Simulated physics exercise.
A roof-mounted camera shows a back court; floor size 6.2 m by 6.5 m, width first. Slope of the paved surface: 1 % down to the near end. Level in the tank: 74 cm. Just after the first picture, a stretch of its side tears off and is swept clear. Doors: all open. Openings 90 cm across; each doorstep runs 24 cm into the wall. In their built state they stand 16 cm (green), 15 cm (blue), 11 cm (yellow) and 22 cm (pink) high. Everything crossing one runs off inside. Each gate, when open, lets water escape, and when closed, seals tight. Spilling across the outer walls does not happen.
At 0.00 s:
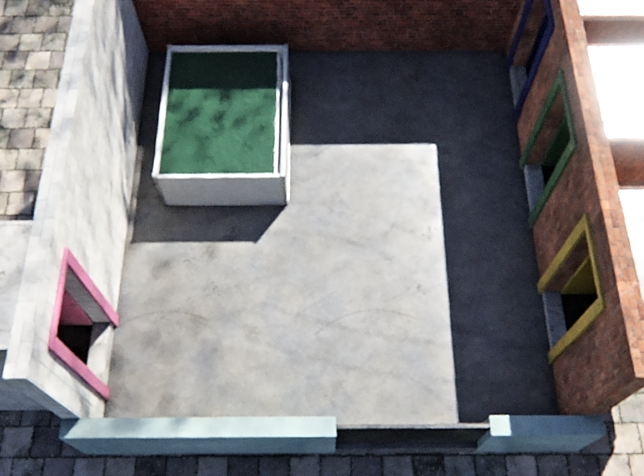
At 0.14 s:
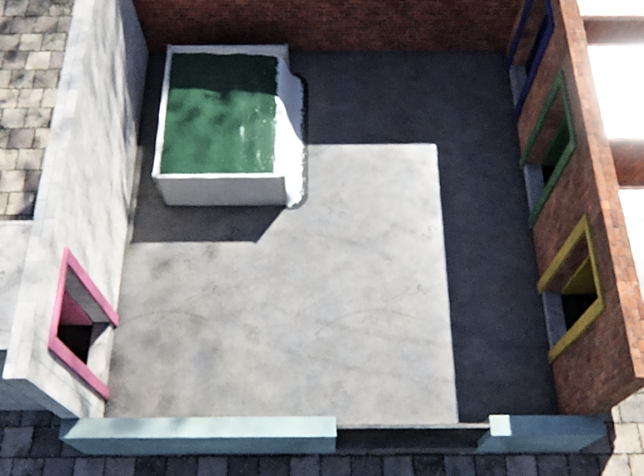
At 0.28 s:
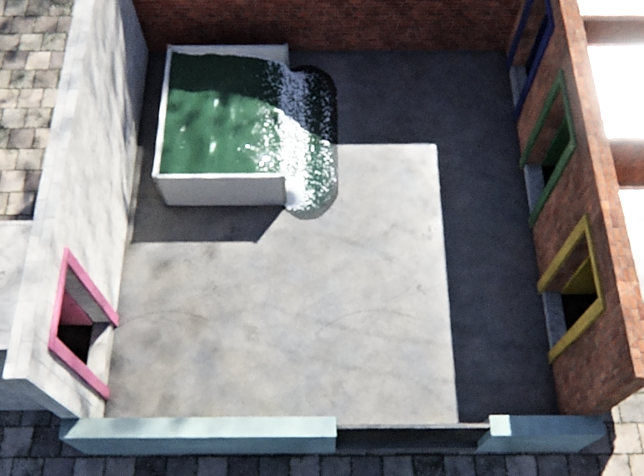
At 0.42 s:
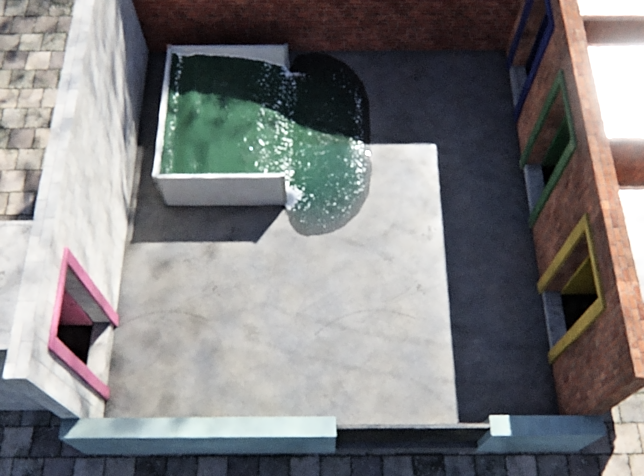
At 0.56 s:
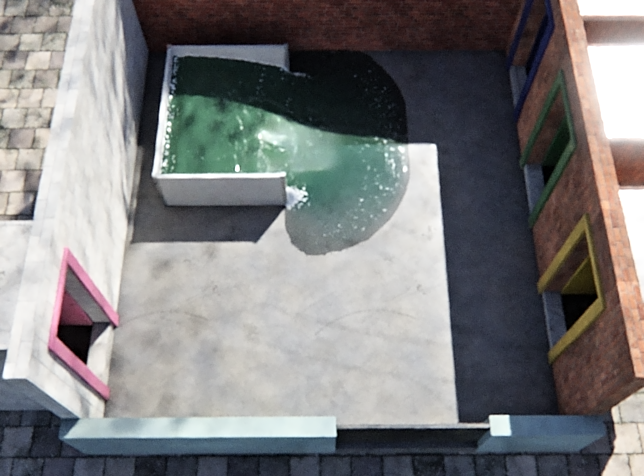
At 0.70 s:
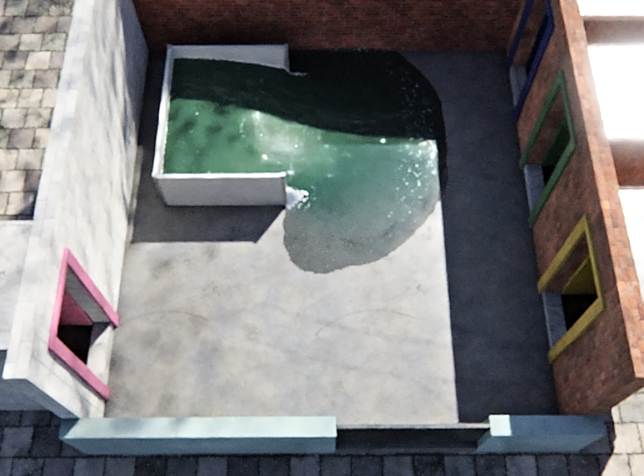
Green water pouring from the open right side of a white tank and spreading in a widening sheet across a walled courtyard floor.
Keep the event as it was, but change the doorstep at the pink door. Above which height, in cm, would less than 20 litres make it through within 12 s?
Above roughly 14 cm.
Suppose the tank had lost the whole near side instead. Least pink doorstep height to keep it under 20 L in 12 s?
Some 28 centimetres.
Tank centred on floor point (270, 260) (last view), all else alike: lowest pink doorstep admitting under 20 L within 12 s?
Roughly 12.0 centimetres.
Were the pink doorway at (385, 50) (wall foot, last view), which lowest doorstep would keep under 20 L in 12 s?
It needs about 11.0 cm.
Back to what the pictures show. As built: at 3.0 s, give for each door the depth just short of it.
Depth (cm): Green 25 / blue 30 / yellow 15 / pink 0.
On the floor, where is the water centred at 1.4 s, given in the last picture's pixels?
The balance point sits at roughly (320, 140).
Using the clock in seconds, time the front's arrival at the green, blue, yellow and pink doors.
Green 1.0 s, blue 1.0 s, yellow 1.8 s, pink 5.5 s.
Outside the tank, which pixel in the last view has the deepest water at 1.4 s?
Look close to (516, 146).
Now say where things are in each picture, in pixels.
In the first frame, still water, 74 cm deep, in the tank at (224, 111); the pink door at (90, 334) is dry.
In the second frame, the front is at (300, 200), 0.3 m from the gap at (284, 130); 0.4 m2 of floor is wet, 74 cm left at the back.
In the third frame, water pours out at (285, 131) and has run 0.7 m, to (331, 196); about 13 cm deep outside, 74 cm at the back.
In the fourth frame, the gap is at (285, 132), the front 1.3 m out at (365, 179); the back of the tank holds 68 cm.
In the fifth frame, the gap is at (285, 132), the front 1.9 m out at (403, 179); the back of the tank holds 62 cm.
In the sixth frame, water pours out at (285, 132) and has run 2.5 m, to (442, 150); about 8 cm deep outside, 62 cm at the back; the pink door at (90, 334), 4.4 m from the gap, is still 3.3 m from the nearest water.
After 1.4 s water covers 45 % of the floor, deepest (40 cm) near (516, 146); it has not reached the pink door.
After 3.0 s water covers 55 % of the floor, deepest (37 cm) near (557, 429); it has not reached the pink door.
After 12.0 s water covers 95 % of the floor, deepest (16 cm) near (128, 228); 11 cm at the pink door, 0 litres in over its 22 cm doorstep.
At the pink door as built, the water arrived by 5.6 s and peaked near 18 cm at 7.4 s.
With a doorstep of 12.5 cm, 36 litres would have come in within the 12 s; with 17 cm, 2 litres. So under 20 litres takes about 14 cm.
